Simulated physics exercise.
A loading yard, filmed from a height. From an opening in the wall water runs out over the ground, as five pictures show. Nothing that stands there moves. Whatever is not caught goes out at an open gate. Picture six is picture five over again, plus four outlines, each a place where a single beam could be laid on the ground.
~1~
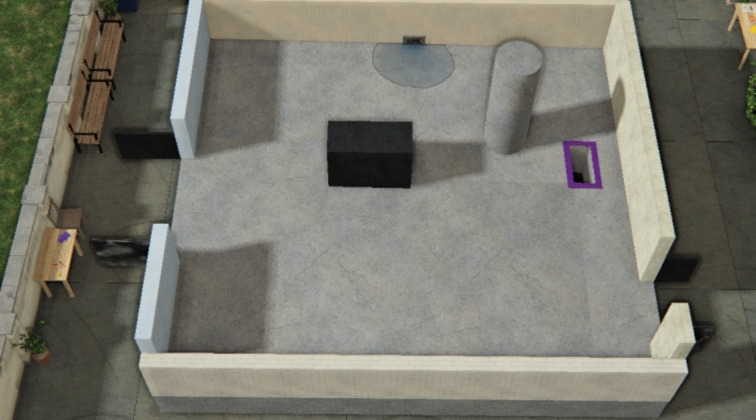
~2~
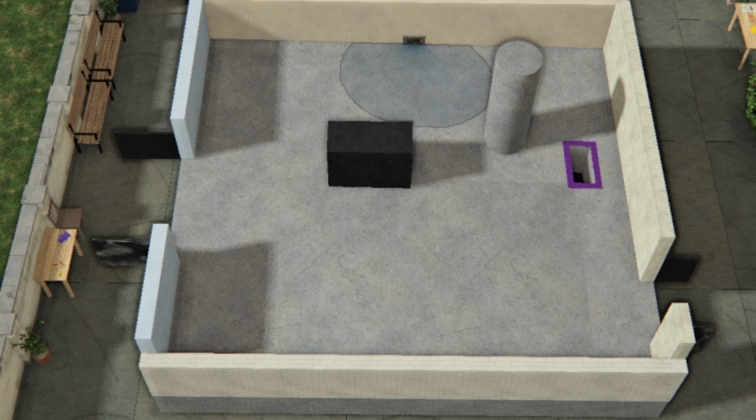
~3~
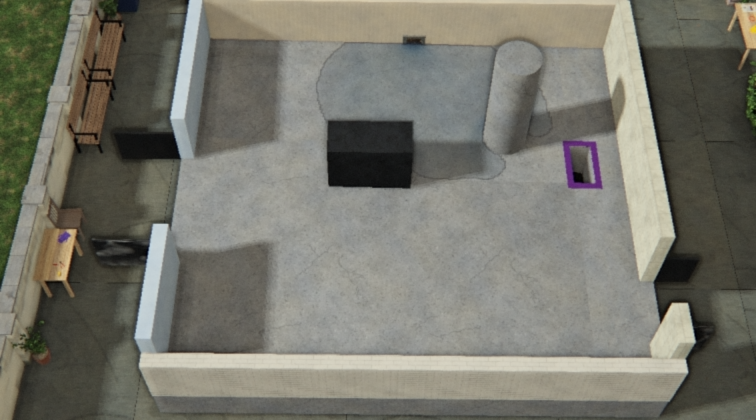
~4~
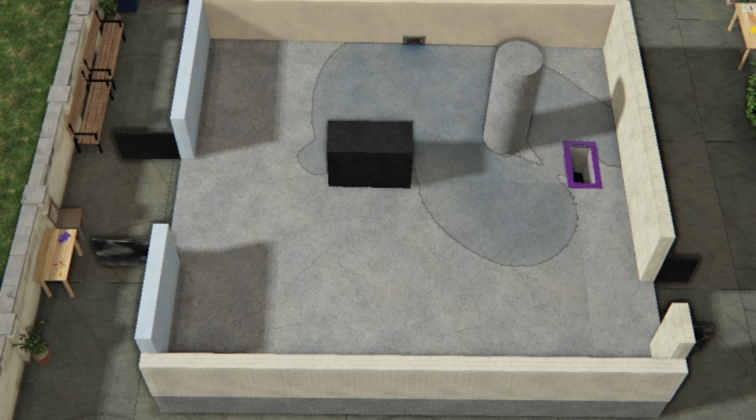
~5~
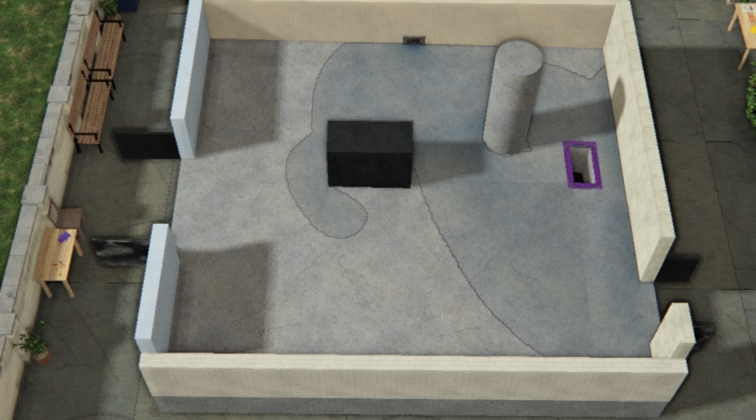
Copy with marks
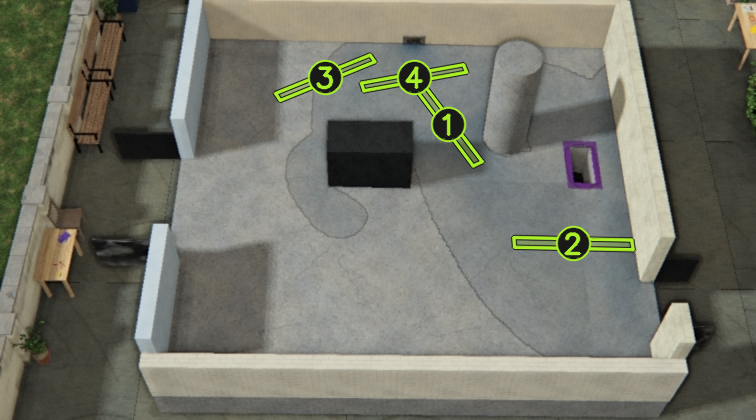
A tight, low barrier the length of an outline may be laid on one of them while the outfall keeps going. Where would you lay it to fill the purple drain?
The answer is spot 2.
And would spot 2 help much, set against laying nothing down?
Yes, by a good deal.
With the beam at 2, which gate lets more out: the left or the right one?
The right one.
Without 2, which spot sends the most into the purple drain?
That would be 4.
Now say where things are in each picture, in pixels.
Outfall at (414, 40); purple drain at (582, 164); open gate at (645, 312); open gate at (187, 208); water covers 3 % of the ground and shows as far out as (433, 81); purple drain still dry.
Water covers 9 % of the ground and shows as far out as (431, 125); purple drain still dry.
Water covers 19 % of the ground and shows as far out as (471, 175); purple drain still dry.
Water covers 31 % of the ground and shows as far out as (557, 249); purple drain taking water.
Water covers 47 % of the ground and shows as far out as (642, 340); purple drain taking water.
On the marked copy, 1 from (419, 87) to (477, 163); 2 from (514, 242) to (632, 244); 3 from (277, 96) to (372, 58); 4 from (362, 86) to (465, 68).
Choosing 1, about 18 % of the stream runs into the purple drain, about 82 % out by the gates.
Choosing 2, about 66 % of the stream runs into the purple drain, about 33 % out by the gates.
Choosing 3, about 17 % of the stream runs into the purple drain, about 82 % out by the gates.
Choosing 4, about 27 % of the stream runs into the purple drain, about 71 % out by the gates.
